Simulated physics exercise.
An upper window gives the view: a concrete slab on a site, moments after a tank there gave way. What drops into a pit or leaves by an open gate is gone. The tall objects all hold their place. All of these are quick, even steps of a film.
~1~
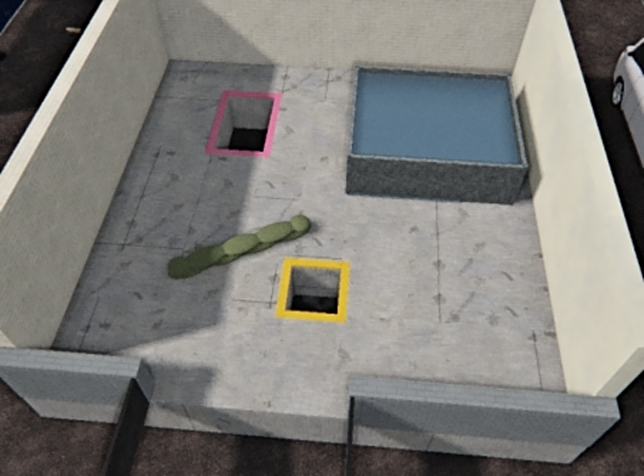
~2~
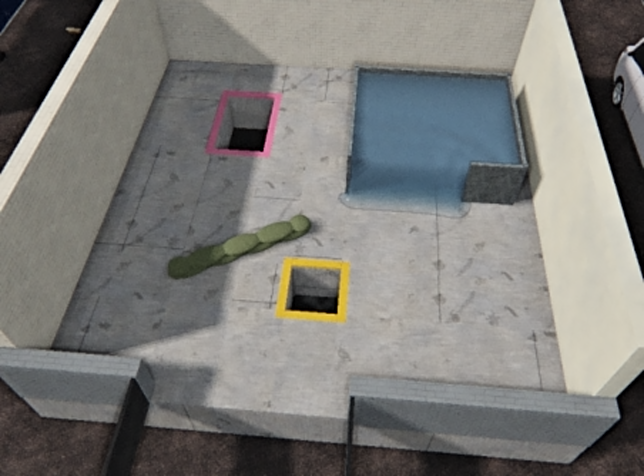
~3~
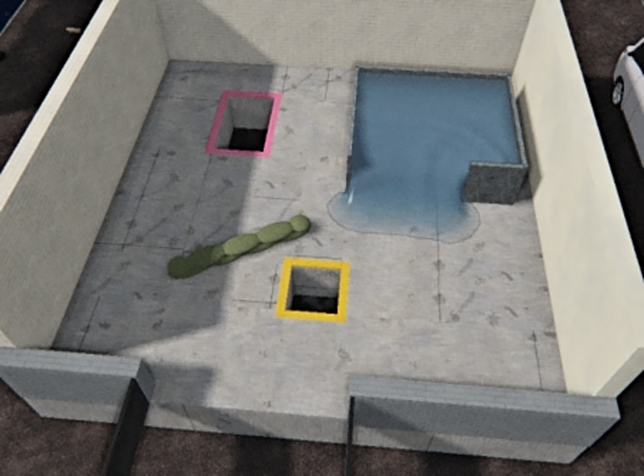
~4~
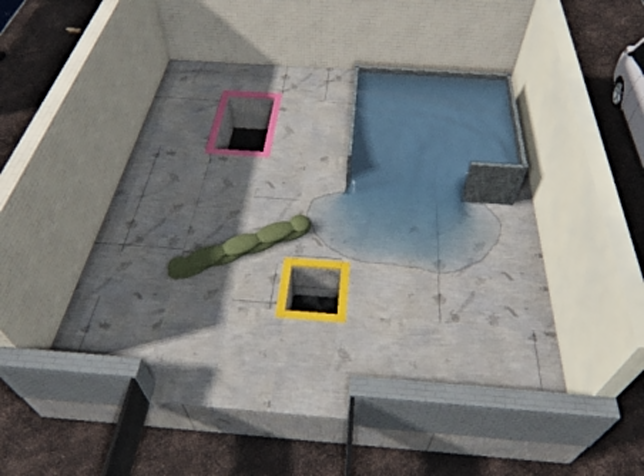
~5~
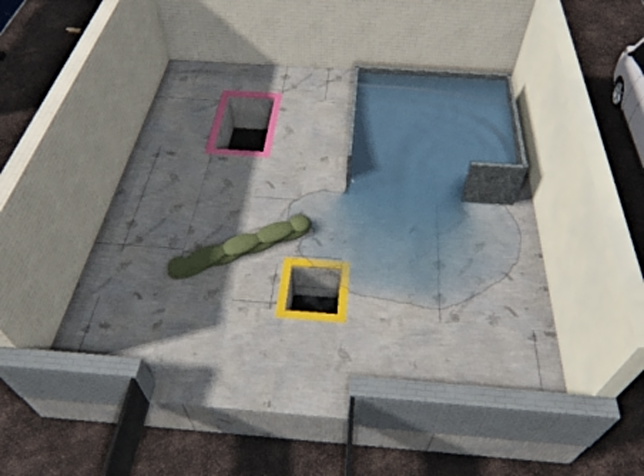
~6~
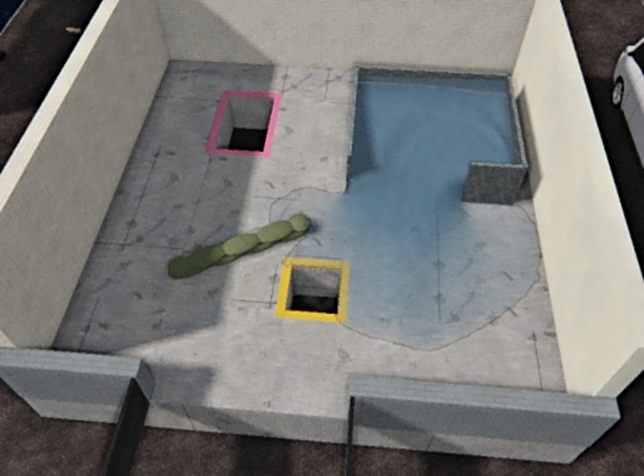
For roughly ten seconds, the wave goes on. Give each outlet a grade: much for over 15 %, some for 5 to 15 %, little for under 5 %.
Grades: Gate - much, pink pit - little, yellow pit - much.
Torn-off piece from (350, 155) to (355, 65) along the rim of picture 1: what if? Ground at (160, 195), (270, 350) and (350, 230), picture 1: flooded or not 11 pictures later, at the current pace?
Going point by point: Waterlogged, left unwetted, left unwetted.
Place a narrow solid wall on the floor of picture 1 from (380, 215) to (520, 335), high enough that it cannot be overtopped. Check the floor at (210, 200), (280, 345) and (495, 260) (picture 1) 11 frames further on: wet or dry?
Swamped; spared; swamped.
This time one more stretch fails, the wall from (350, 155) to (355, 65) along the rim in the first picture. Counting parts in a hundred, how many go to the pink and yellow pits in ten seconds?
The pink pit takes 60 per cent and the yellow pit 2 per cent.
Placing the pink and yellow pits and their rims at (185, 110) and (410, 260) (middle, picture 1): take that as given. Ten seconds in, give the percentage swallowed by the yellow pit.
The yellow pit receives 45 per cent.
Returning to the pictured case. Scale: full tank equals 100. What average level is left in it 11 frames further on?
I'd say around 46 per cent.
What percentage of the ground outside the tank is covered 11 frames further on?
About 35 %.
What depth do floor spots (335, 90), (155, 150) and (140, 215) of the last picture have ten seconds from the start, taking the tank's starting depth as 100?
Going in order, that's 4, 4 and 4 %.
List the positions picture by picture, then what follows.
The first picture shows the open tank at (434, 116) is whole and still.
In the second picture, the front is at (342, 196), out from the gap at (407, 182).
In the third picture, the front is at (333, 209), out from the gap at (406, 185).
In the fourth picture, the front is at (457, 266), out from the gap at (406, 186).
In the fifth picture, the front is at (446, 303), out from the gap at (406, 187).
In the sixth picture, the front is at (435, 344), out from the gap at (406, 187).
A moment on, water covers 30 % of the floor; the gate 0 %, the pink pit 0 %, the yellow pit 3 %.
Next, water covers 35 % of the floor; the gate 3 %, the pink pit 0 %, the yellow pit 9 %.
Then, water covers 45 % of the floor; the gate 9 %, the pink pit 0 %, the yellow pit 15 %.
Later, water covers 60 % of the floor; the gate 15 %, the pink pit 0 %, the yellow pit 21 %.
In the end, water covers 90 % of the floor; the gate 20 %, the pink pit 2 %, the yellow pit 28 %.
